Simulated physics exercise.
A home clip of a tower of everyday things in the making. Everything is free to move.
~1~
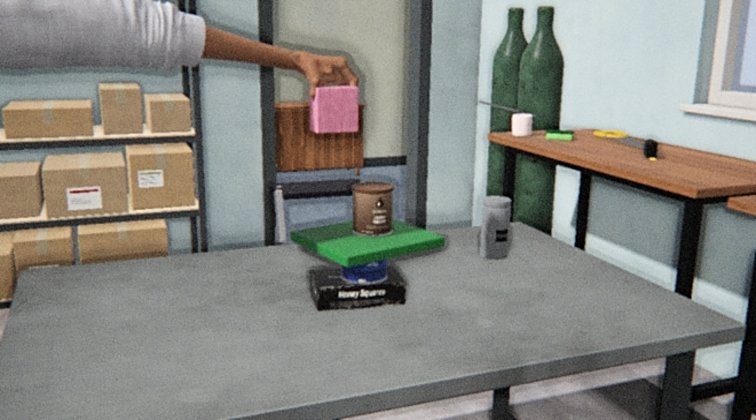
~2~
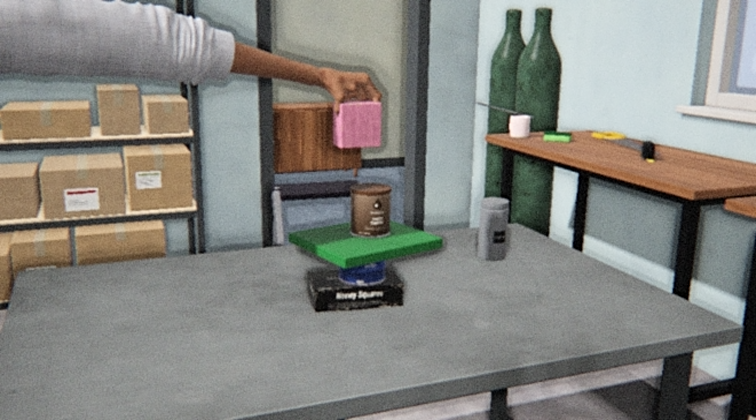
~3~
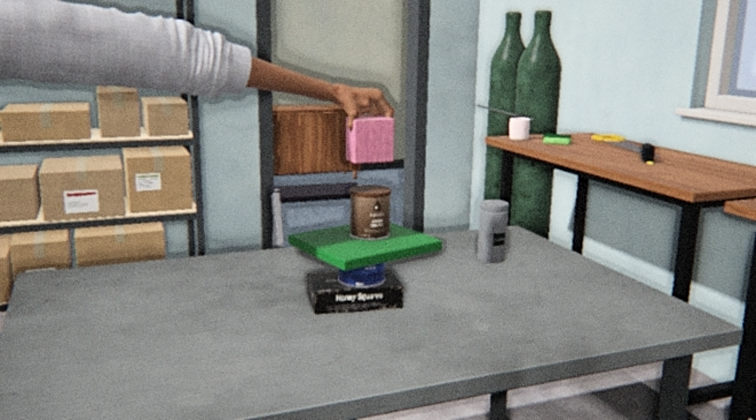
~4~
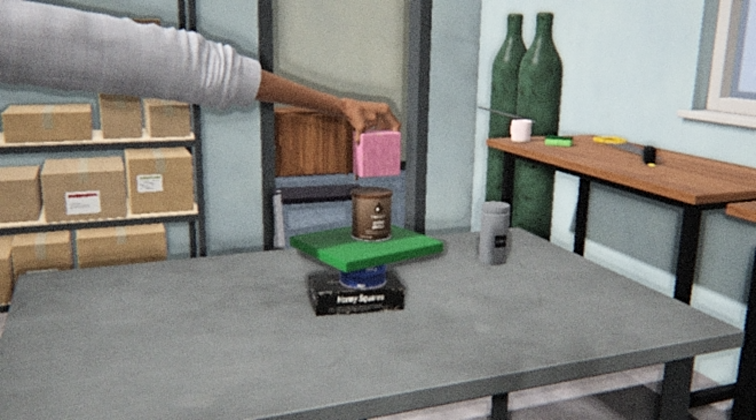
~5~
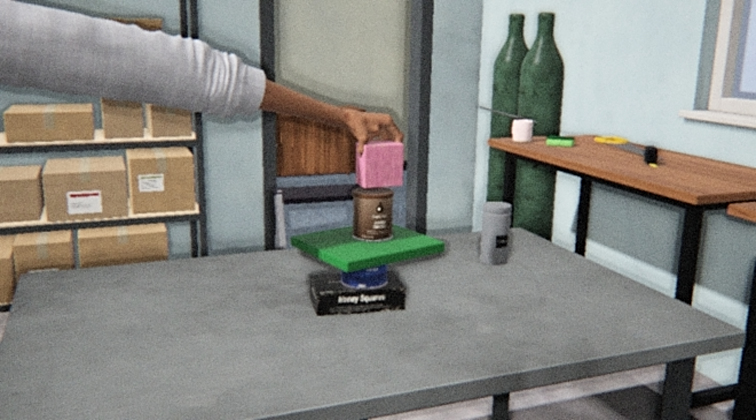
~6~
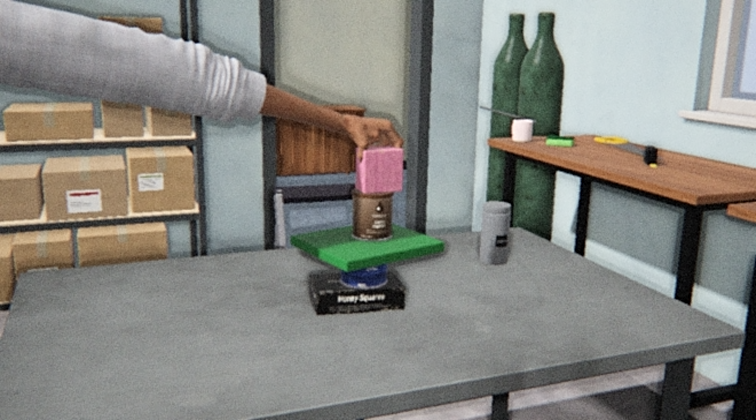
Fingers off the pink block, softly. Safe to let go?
Outcome: The pile stays up.
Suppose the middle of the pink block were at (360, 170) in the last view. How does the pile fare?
Then it holds.
Then, 0.30 s on from there, no change.
Then, 1.10 s on from there, pink block resting near (380, 170).
In the end, all 6 unmoved. At the end, from the last picture's camera, pink block near (380, 170). The pile holds.
